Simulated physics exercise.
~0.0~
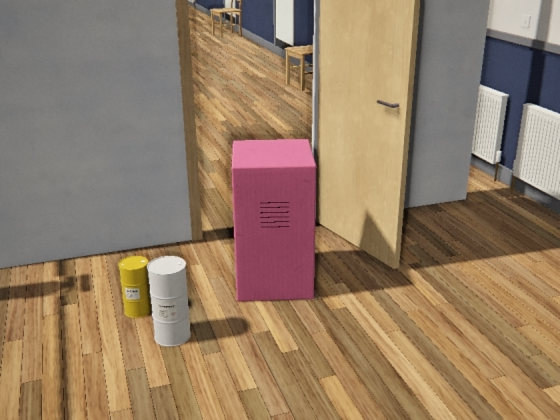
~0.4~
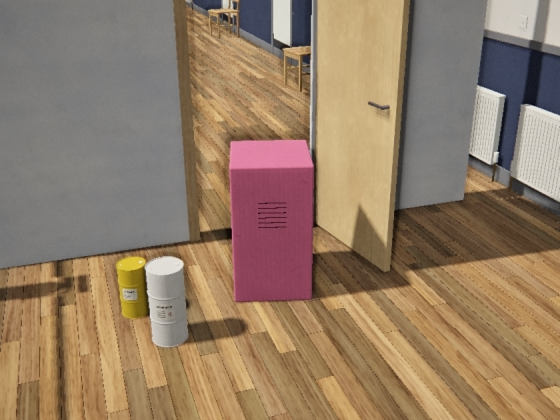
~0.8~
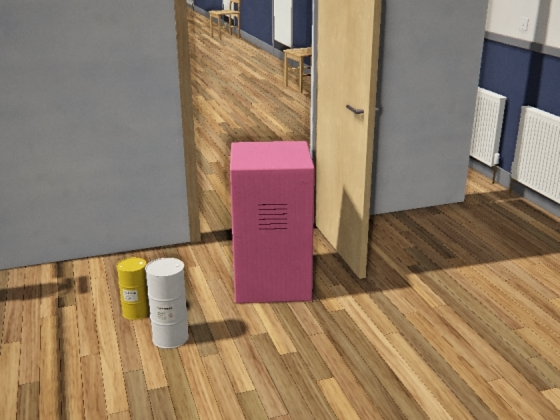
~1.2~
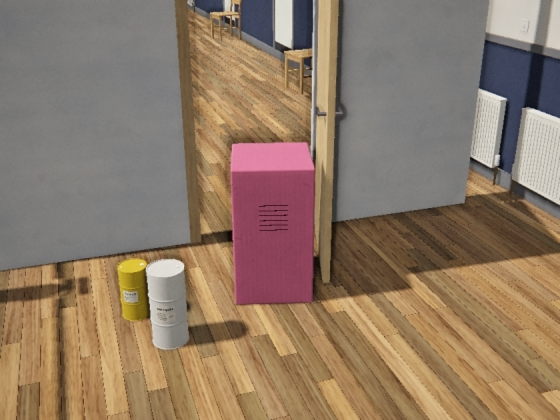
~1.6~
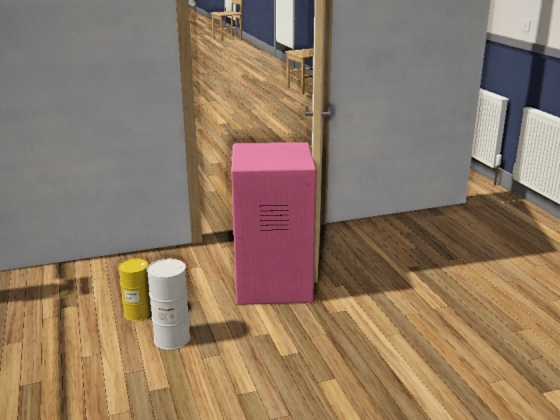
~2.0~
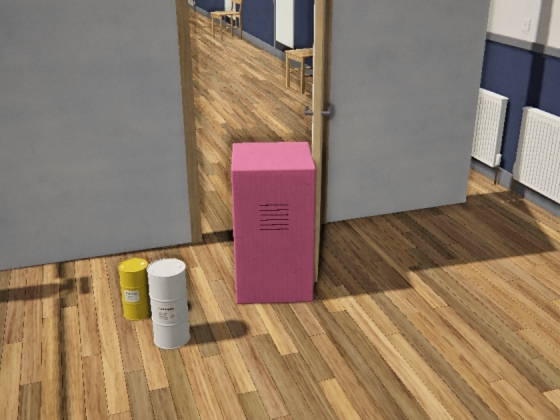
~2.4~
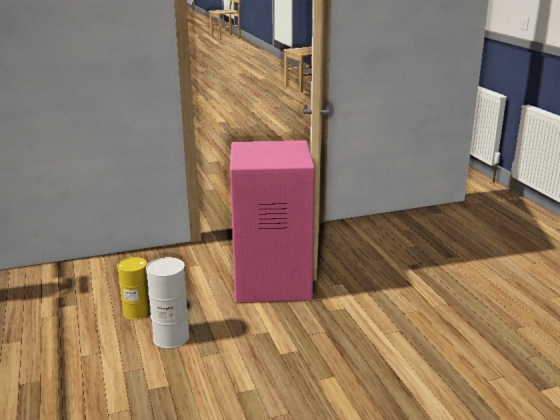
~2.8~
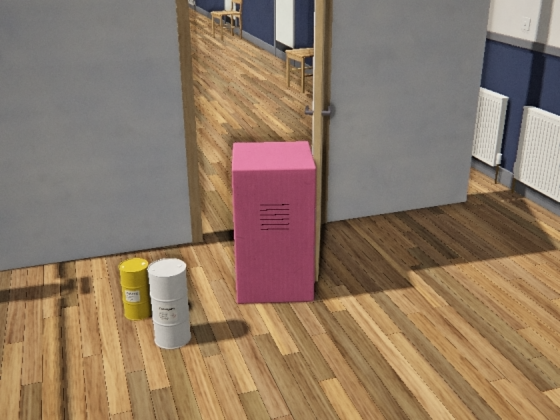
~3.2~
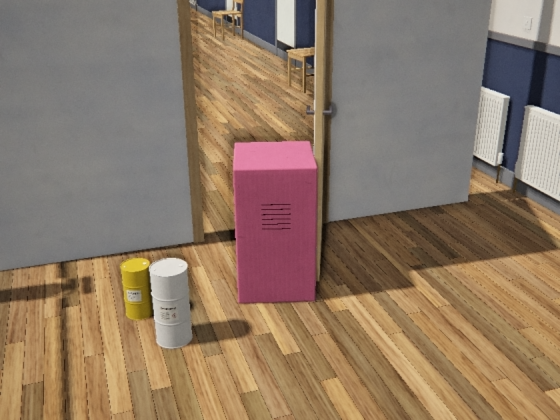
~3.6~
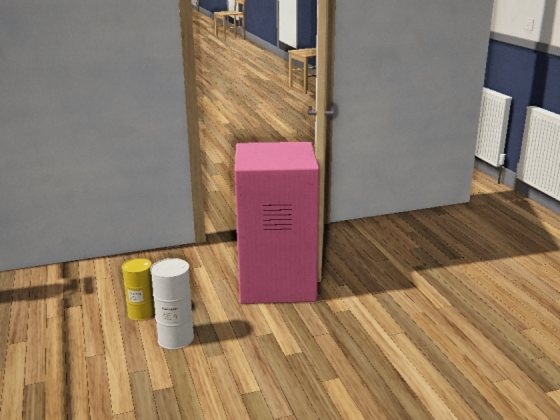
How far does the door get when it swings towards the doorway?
It gets only as far as the pink cabinet and jams there, so it stays well open and never shuts.
A pale wooden door swung left towards its doorway, where a tall pink cabinet stood, and stopped right beside the cabinet, still well open. The cabinet and the white and yellow canisters on the wooden floor stayed put.
